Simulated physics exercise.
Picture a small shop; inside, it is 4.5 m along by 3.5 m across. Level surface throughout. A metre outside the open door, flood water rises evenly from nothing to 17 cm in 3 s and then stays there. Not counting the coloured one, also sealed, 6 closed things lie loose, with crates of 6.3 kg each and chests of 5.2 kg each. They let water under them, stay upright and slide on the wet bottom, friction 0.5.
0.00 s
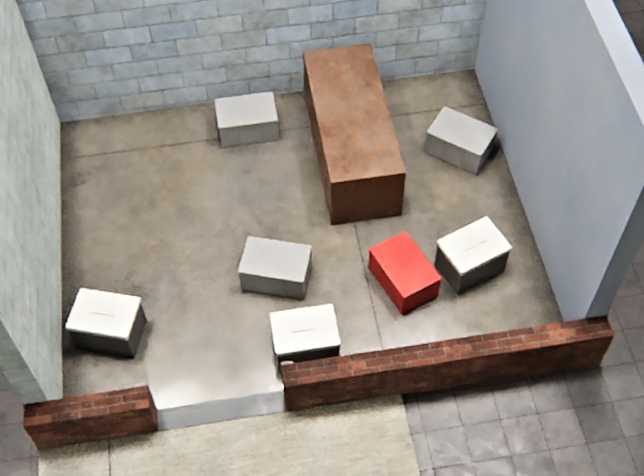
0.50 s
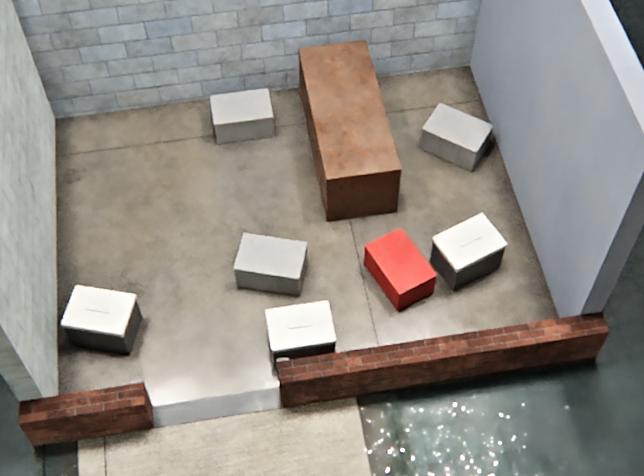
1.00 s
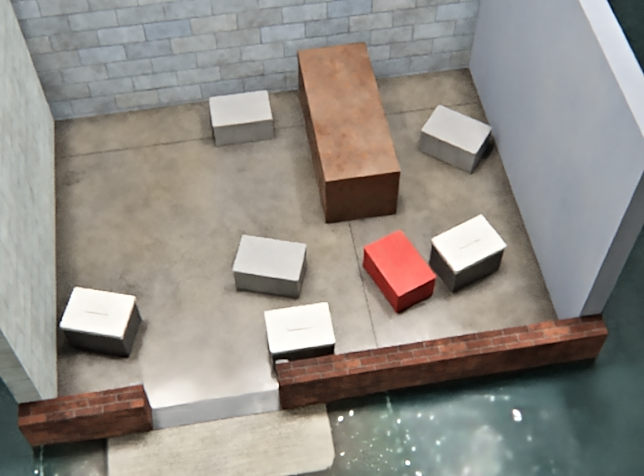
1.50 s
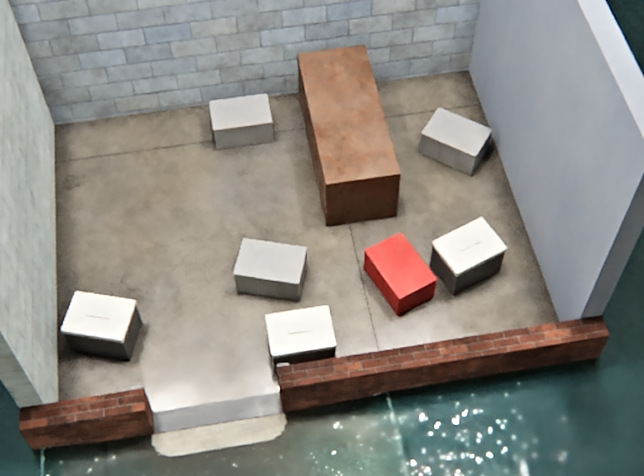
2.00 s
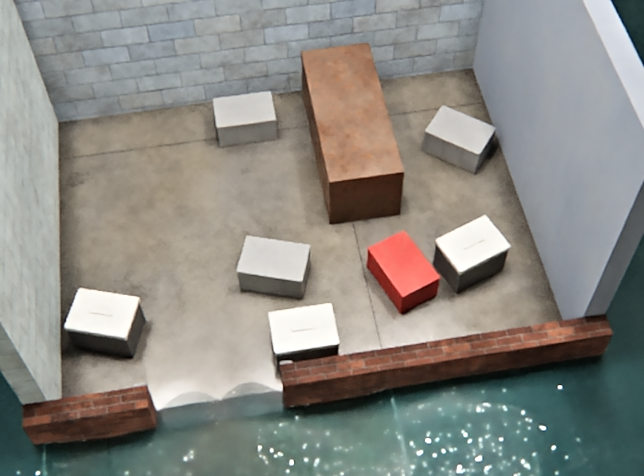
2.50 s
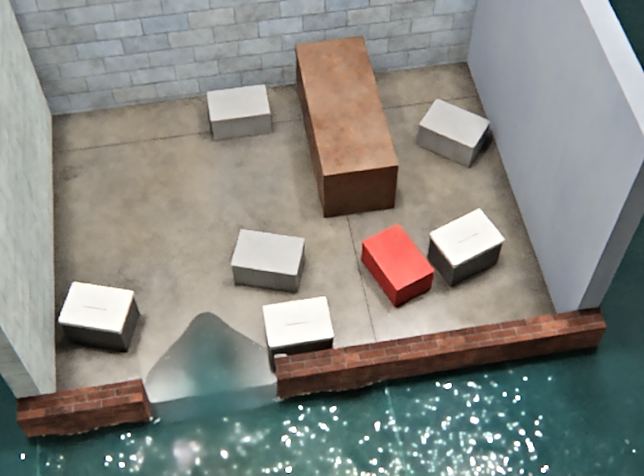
At first, a red box and several pale boxes sit around a long brown counter in a walled room, with dry paving outside the low brick wall. Water then spreads outside, covering the paving and the pale path, and finally pushes through the doorway onto the floor while the boxes stay still.
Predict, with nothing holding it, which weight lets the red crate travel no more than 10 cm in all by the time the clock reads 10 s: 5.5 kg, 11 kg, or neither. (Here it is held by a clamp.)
The heavier one is not even needed.
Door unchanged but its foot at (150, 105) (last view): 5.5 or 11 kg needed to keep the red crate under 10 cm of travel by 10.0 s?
I'd say neither one will work.
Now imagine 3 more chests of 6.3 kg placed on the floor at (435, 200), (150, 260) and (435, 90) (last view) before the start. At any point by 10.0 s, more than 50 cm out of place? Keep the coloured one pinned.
In that order: Within it, beyond it, within it.
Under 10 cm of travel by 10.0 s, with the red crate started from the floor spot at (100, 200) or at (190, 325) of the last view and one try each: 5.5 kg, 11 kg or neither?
Neither mass does it, then neither mass does it.
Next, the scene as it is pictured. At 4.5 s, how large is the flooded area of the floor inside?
Somewhere about 7.5 m2, give or take.
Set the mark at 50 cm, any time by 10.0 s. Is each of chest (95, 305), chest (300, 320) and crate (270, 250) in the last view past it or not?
Reading the three in turn gives surpassed, not surpassed and surpassed.
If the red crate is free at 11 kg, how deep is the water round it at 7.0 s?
1 cm, roughly.
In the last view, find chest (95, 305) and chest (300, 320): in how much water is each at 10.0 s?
Around 12 cm and 2 cm.
After 3.5 s the red crate would be 0 cm from its start with 5.5 kg and 0 cm from its start with 11 kg; 0 cm of water round it then.
After 4.5 s the red crate would be 0 cm from its start with 5.5 kg and 0 cm from its start with 11 kg; 1 cm of water round it then.
After 7.0 s the red crate would be 0 cm from its start with 5.5 kg and 0 cm from its start with 11 kg; 1 cm of water round it then.
After 10.0 s the red crate would be 0 cm from its start with 5.5 kg and 0 cm from its start with 11 kg; 2 cm of water round it then.
